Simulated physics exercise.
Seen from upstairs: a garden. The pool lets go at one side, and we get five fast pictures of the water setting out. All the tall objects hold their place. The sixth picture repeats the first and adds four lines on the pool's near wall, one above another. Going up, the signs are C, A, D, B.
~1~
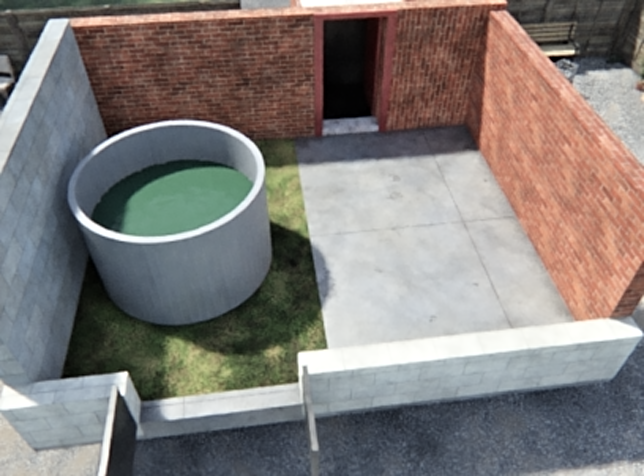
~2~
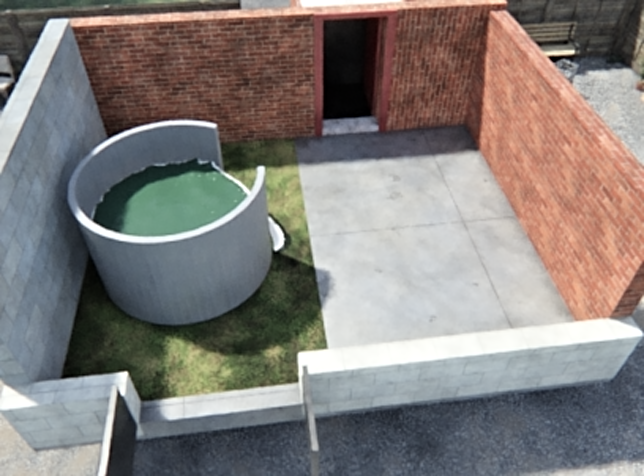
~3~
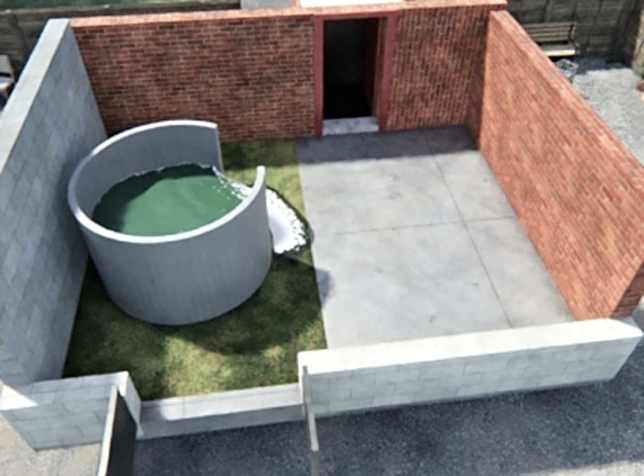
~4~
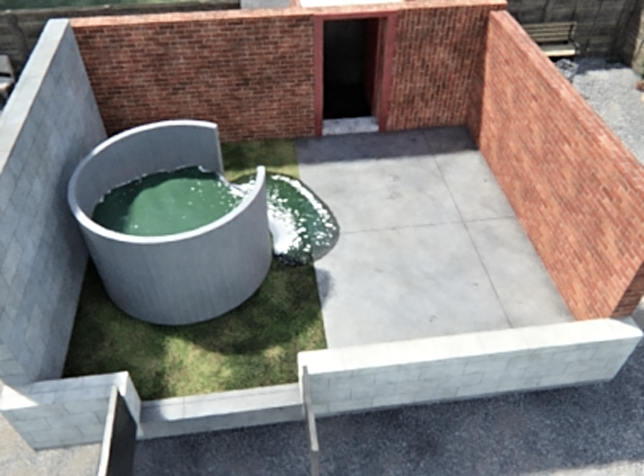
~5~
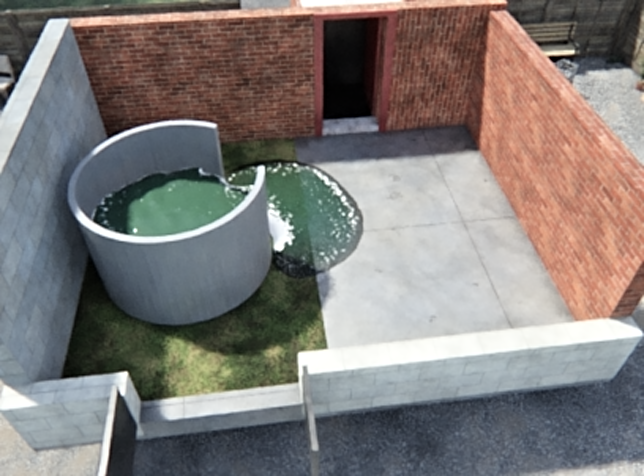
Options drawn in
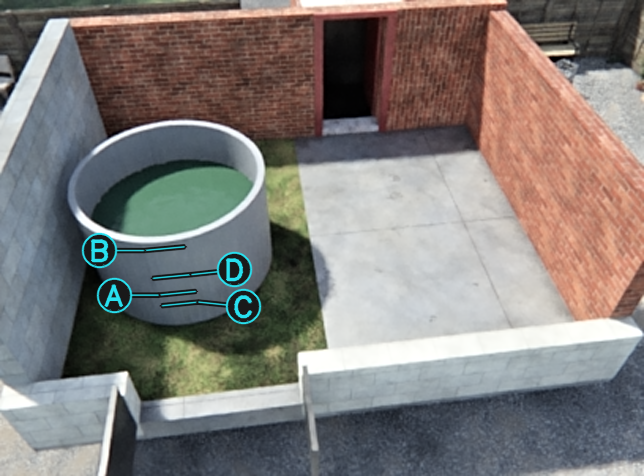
Green water rests in a round grey tank on grass at the left of a walled yard, seen from upstairs by a still camera. Red brick walls stand behind and to the right, with a dark red-framed doorway at the back, pale walls at left and front, and grey paving. A gap opens in the tank's right side, and water pours out, foaming white, and spreads across grass and paving.
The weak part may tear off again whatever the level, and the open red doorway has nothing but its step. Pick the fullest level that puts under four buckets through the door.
Go for A.
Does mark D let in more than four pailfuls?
Yes, that goes wrong.
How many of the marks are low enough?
Two of the four.
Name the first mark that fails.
D.
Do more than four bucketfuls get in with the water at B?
Yes, that goes wrong.
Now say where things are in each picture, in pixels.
Water in the pool at rest, its middle at (177, 210); foot of the red doorway at (350, 133); open gate at (213, 360), in the first frame.
In the second frame, 1 % of the ground under water, visible out to (277, 248).
In the third frame, 4 % of the ground under water, visible out to (304, 242).
In the fourth frame, 8 % of the ground under water, visible out to (332, 236).
In the fifth frame, 13 % of the ground under water, visible out to (314, 169).
In cyan, A at (177, 293); B at (164, 248); C at (180, 303); D at (172, 276); from the bottom up C, A, D, B.
Choosing A, a bucket or two gets in.
Choosing B, dozens of bucketfuls pour in.
Choosing C, nothing gets over.
Choosing D, about 10 bucketfuls get in.
